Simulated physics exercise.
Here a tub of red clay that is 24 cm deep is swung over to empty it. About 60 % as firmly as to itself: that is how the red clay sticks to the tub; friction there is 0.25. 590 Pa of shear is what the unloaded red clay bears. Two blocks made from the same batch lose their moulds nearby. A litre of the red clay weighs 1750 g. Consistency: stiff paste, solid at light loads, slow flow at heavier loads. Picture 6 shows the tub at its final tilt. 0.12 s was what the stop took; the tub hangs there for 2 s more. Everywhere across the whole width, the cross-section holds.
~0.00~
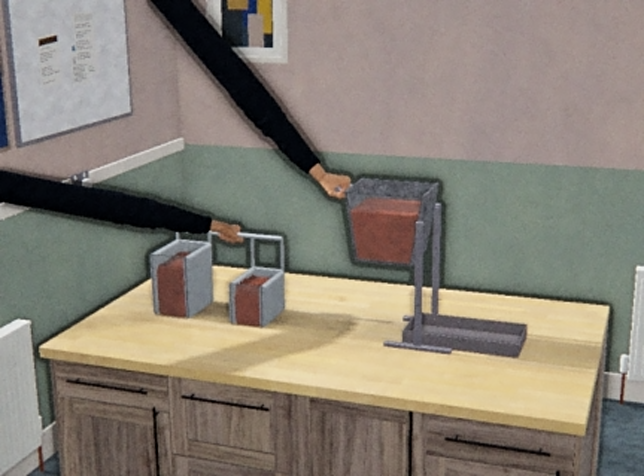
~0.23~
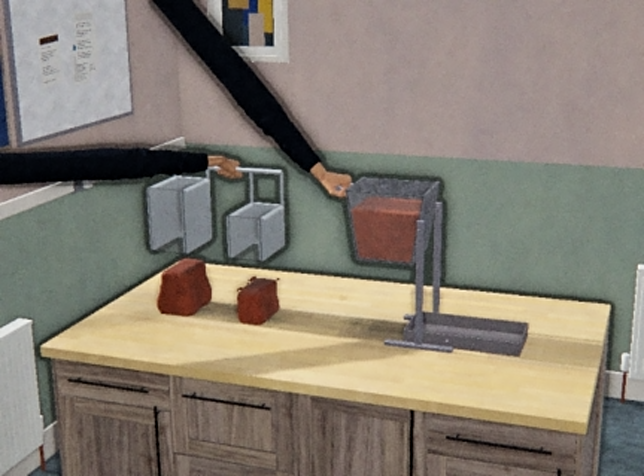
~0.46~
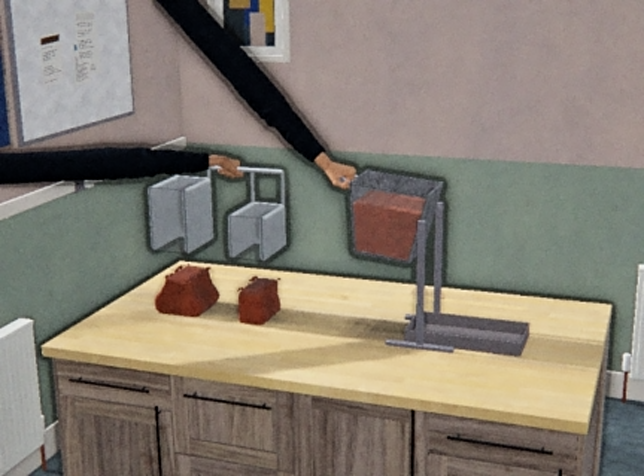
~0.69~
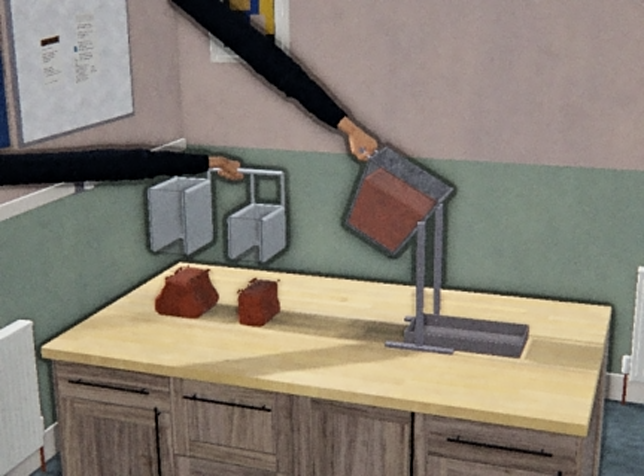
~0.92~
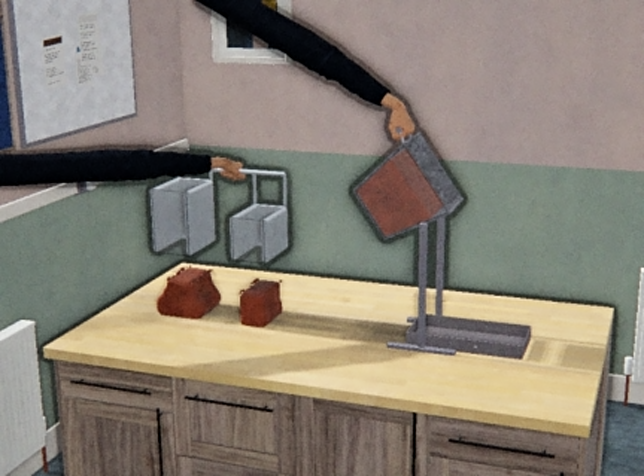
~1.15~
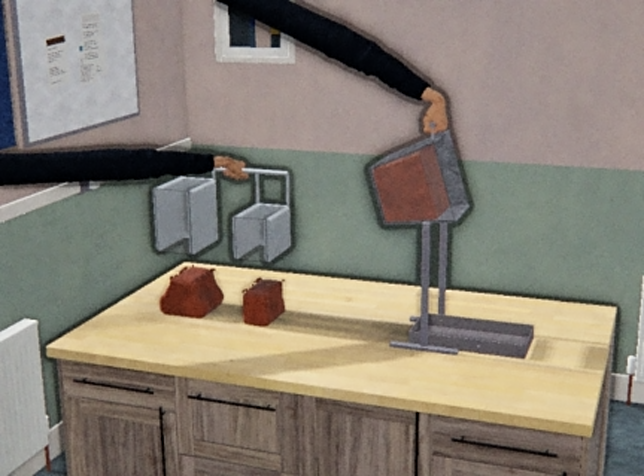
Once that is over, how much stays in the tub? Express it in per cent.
Some 100 percent stays.
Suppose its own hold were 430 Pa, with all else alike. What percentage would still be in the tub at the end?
About 100 per cent.
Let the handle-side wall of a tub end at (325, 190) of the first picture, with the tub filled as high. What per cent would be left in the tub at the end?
Remaining in tub at end: Approx. 70 %.
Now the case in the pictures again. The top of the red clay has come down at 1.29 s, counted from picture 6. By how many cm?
I reckon it's close to 1 cm.
By 1.29 s, the tub is at 74 degrees and holds 100 %.
By 1.46 s, the tub is at 74 degrees and holds 100 %.
By 1.63 s, the tub is at 74 degrees and holds 100 %.
By 1.80 s, the tub is at 74 degrees and holds 100 %.
By 3.15 s, at the end, the tub is at 74 degrees and holds 100 %.
